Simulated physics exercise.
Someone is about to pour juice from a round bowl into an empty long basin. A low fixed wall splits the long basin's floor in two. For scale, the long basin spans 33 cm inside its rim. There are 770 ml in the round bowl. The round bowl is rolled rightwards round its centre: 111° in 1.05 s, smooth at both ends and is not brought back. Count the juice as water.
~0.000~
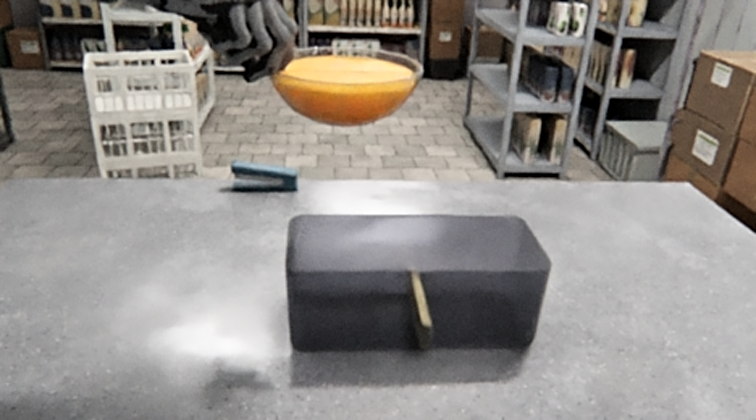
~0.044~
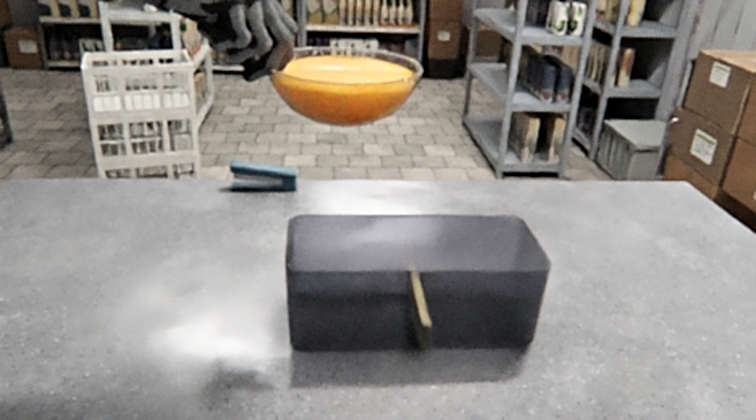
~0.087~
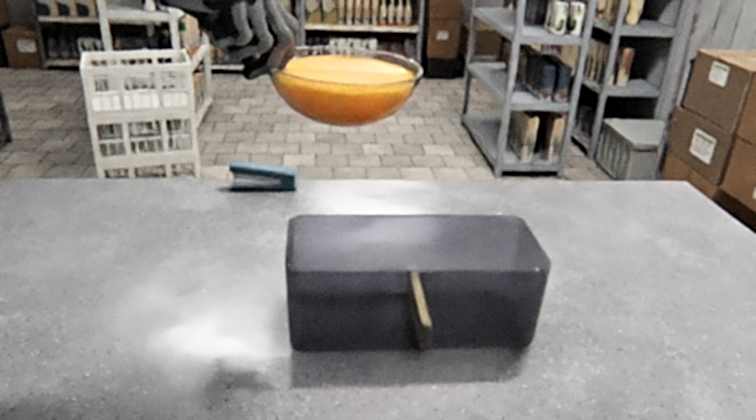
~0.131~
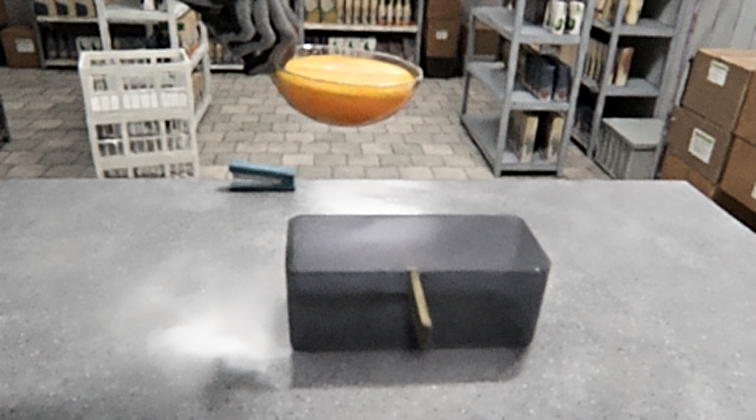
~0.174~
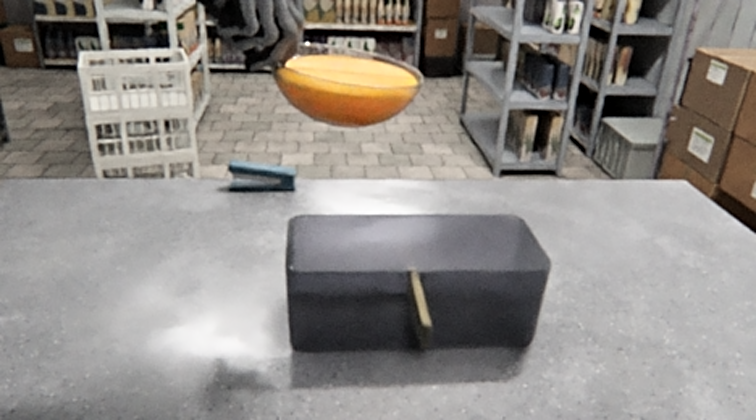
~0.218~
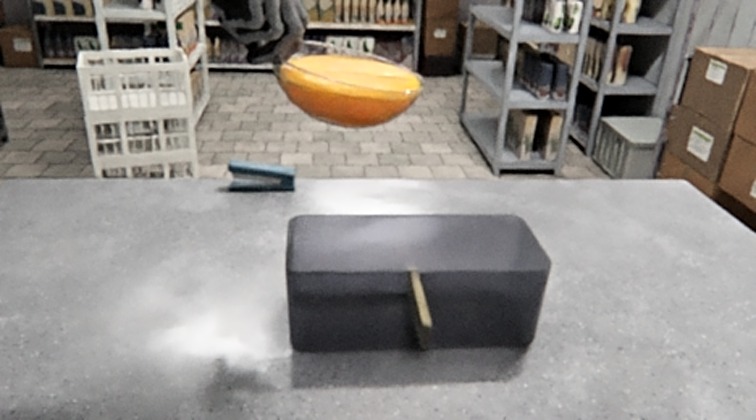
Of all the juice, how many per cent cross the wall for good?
The far part has some 74 per cent.
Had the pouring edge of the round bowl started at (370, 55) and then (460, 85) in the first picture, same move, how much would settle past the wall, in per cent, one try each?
First 50, then 75 per cent.
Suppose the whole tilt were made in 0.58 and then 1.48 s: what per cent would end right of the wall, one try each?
In turn about 60 and 80 per cent.
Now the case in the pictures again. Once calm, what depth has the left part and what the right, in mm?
Left about 8 mm, right about 30 mm.
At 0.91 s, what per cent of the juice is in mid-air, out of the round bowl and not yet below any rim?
Near 3 in a hundred.
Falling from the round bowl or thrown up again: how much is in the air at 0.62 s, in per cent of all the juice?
About 56 per cent.
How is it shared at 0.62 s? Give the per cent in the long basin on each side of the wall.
Left about 1, right about 24.
After 0.62 s the tilt is 71° and 21 per cent is still to pour, 1 is left of the wall and 23 right of it.
After 0.91 s the tilt is 106° and 0 per cent is still to pour, 18 is left of the wall and 77 right of it.
After 1.22 s the tilt is 111° and 0 per cent is still to pour, 22 is left of the wall and 75 right of it.
After 1.55 s the tilt is 111° and 0 per cent is still to pour, 23 is left of the wall and 74 right of it.
In the end 23 per cent lies left of the wall, 74 right of it and 3 outside.
